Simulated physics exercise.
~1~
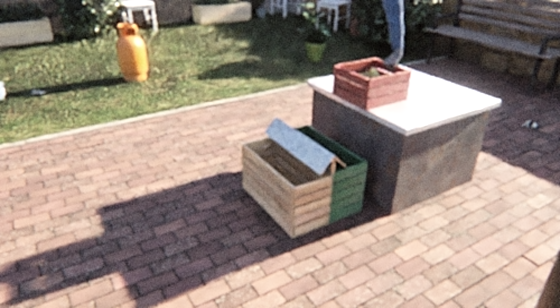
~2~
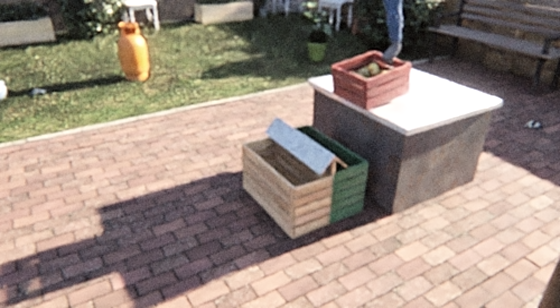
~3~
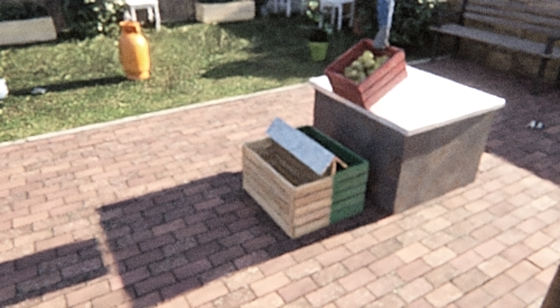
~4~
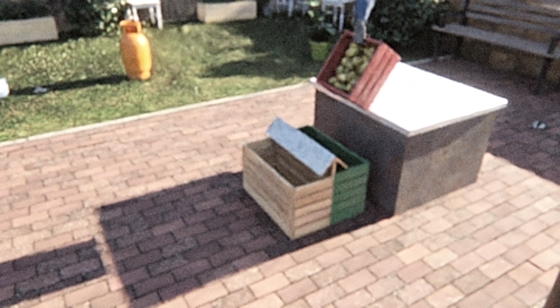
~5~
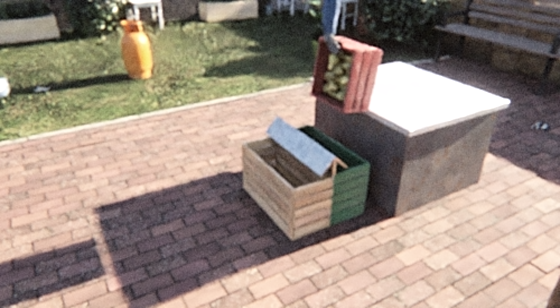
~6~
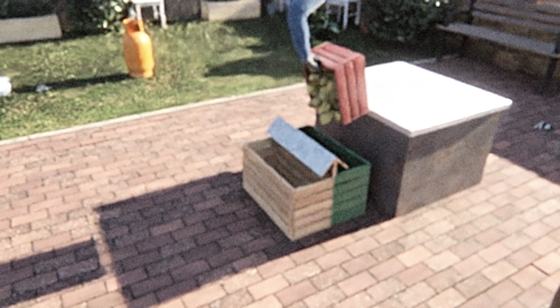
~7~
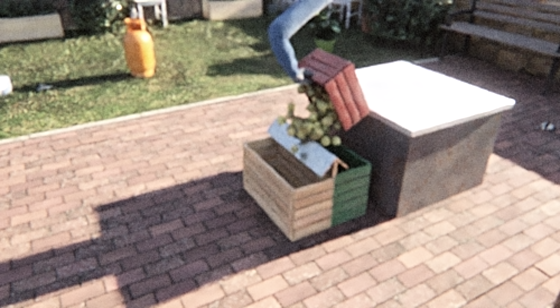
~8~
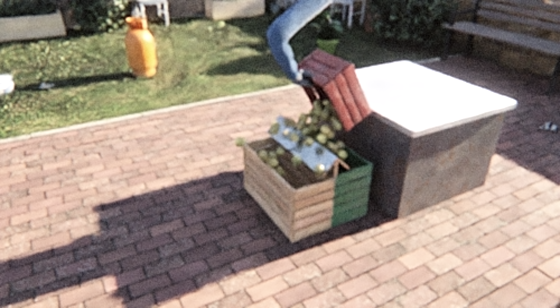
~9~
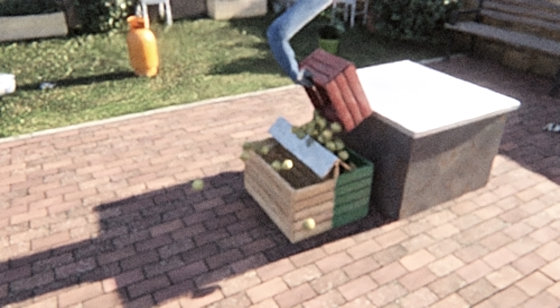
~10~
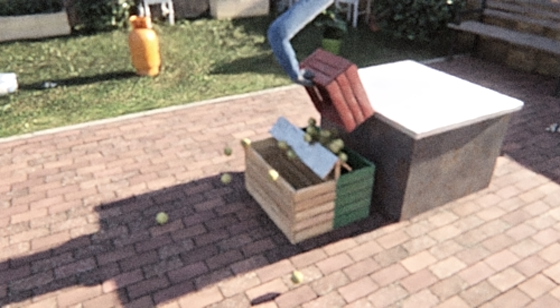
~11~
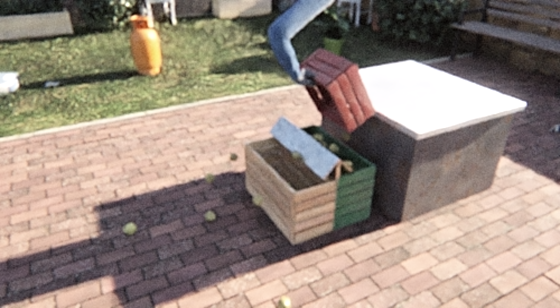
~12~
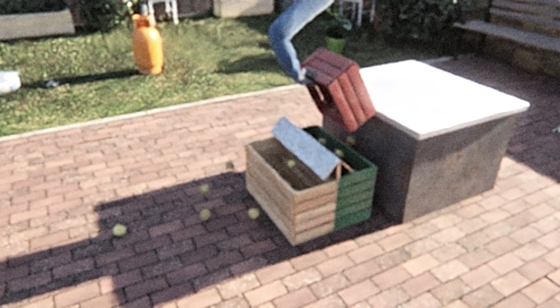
Red crate tipping off a bench top in someone's hands, spilling yellow apples into green and wooden boxes, some rolling across paving.
